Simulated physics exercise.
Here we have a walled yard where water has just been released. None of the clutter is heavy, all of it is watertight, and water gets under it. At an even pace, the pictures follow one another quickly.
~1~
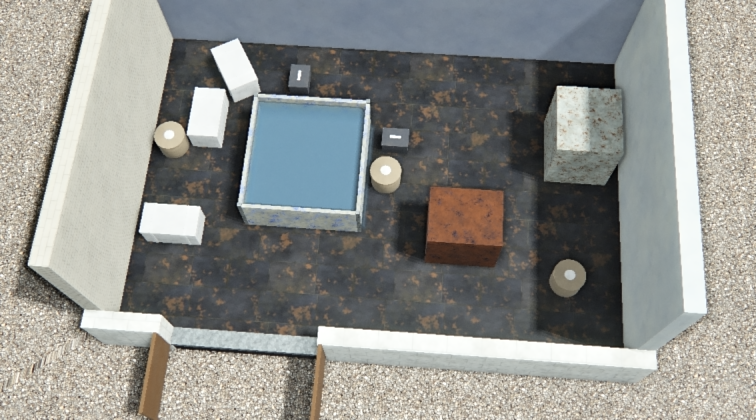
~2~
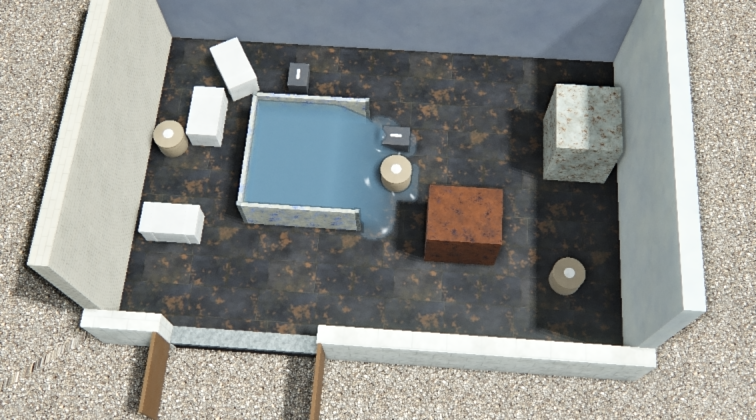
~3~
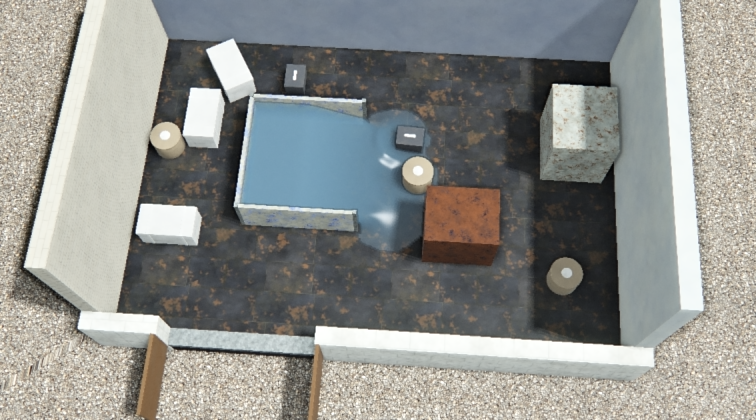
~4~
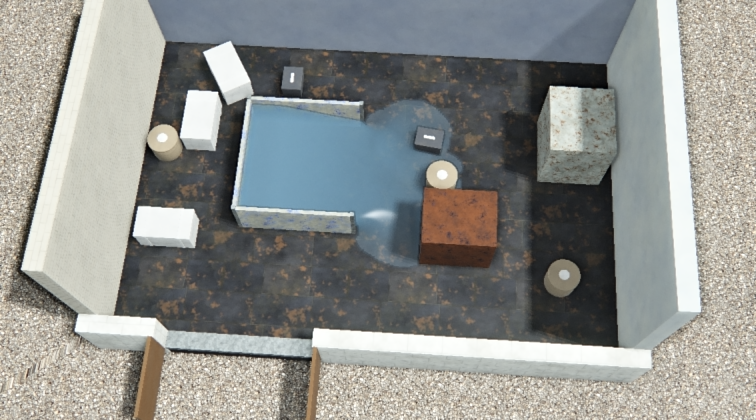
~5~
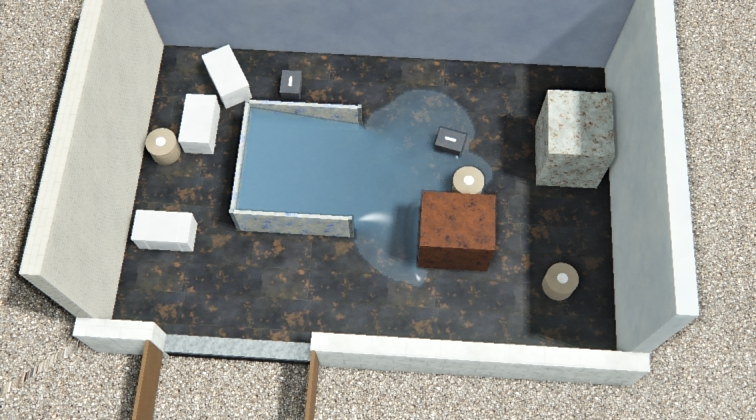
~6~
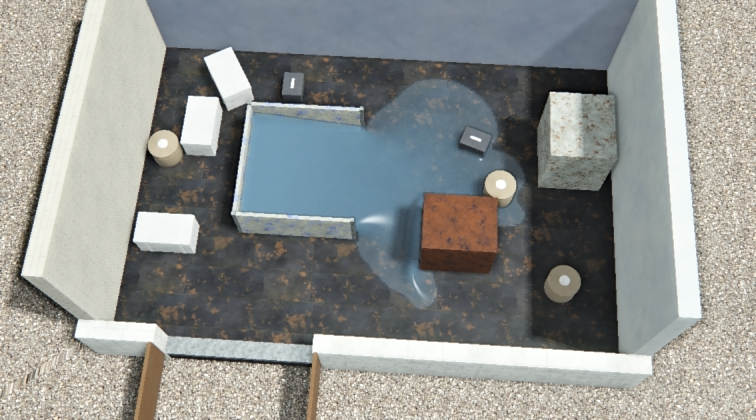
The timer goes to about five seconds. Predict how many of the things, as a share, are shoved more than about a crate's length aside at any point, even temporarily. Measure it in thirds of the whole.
The share is one to two thirds of the whole.
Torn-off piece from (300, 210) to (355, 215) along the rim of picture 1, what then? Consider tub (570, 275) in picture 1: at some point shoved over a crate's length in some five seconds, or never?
Going by the pictures, this one made the full stretch.
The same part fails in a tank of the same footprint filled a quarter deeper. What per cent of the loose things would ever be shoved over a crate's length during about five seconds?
About 40 %.
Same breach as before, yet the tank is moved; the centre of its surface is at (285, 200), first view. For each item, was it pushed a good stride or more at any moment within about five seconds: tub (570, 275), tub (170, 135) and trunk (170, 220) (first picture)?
Result per object - went far, stayed close, stayed close.
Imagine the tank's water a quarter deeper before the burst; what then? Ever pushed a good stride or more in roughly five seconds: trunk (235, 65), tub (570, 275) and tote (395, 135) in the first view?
Going through them in turn, I'd say never got there, then got there, then got there.
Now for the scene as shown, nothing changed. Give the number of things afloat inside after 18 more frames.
The tally stands at 3.
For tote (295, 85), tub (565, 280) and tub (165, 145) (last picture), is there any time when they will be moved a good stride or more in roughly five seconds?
Here's how it goes one after another: Remained close, traveled a good way and remained close.
A moment on, 2 of 8 are well off their spots; 1 afloat.
Next, 2 of 8 are well off their spots; 1 afloat.
Later, 2 of 8 are well off their spots; 3 afloat.
In the end, 3 of 8 are well off their spots, and 3 have been at some point; 3 afloat.
